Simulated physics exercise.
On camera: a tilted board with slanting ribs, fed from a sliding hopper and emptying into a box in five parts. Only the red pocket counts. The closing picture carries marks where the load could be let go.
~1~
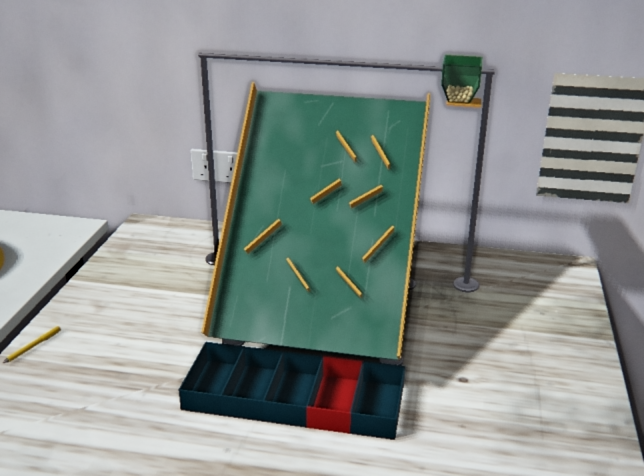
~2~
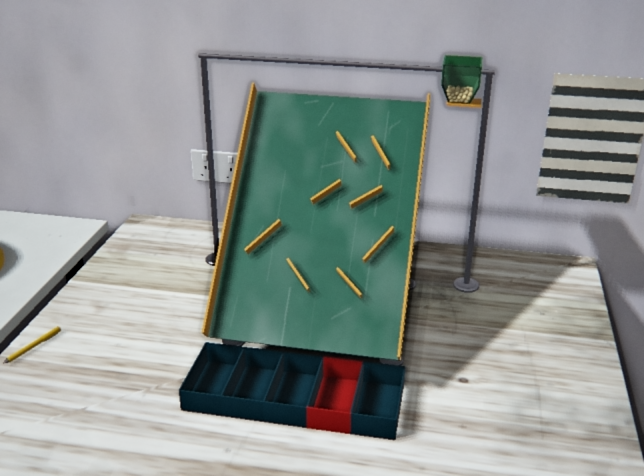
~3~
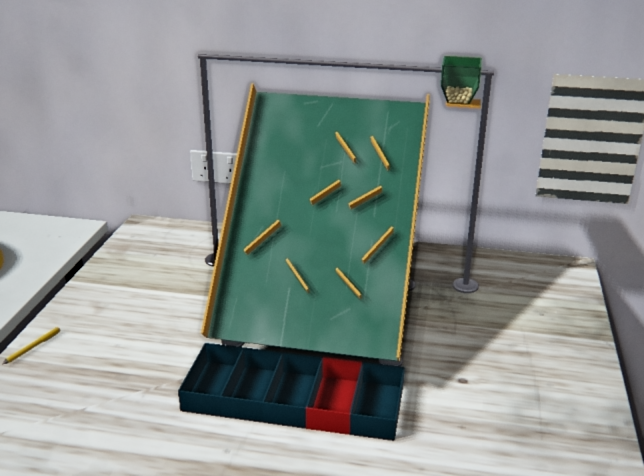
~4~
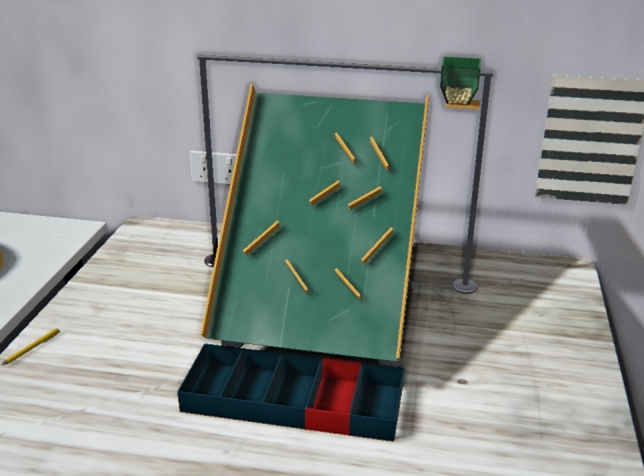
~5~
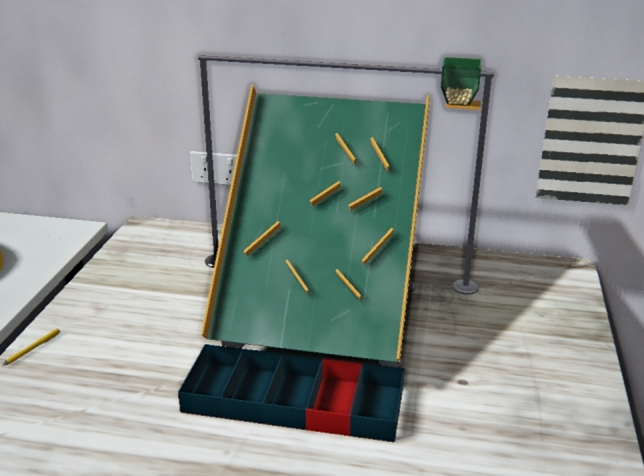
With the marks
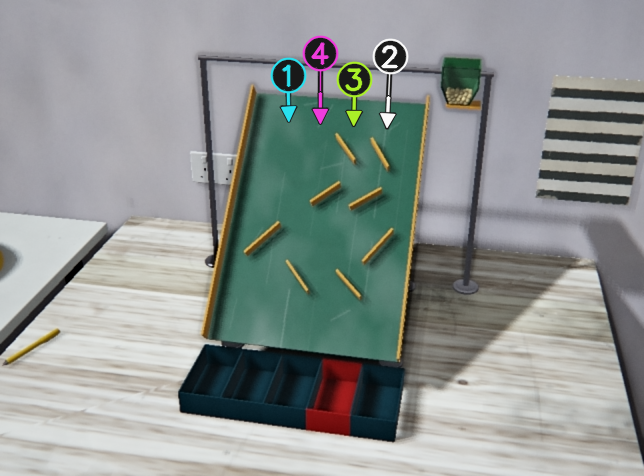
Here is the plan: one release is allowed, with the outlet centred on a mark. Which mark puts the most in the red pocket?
It is 3.
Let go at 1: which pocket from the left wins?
The first from the left.
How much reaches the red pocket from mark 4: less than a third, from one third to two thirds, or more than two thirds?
It is less than a third.
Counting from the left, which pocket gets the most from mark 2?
The fifth.
On the marked copy, mark 1 meets the board at (288, 116); mark 2 meets the board at (387, 122); mark 3 meets the board at (353, 120); mark 4 meets the board at (320, 118).
Choosing 1, a small part in the red pocket, nearly all in other pockets.
Choosing 2, a small part in the red pocket, most in other pockets, a small part outside the box.
Choosing 3, about half in the red pocket, about half in other pockets.
Choosing 4, a small part in the red pocket, most in other pockets, a stray few outside the box.
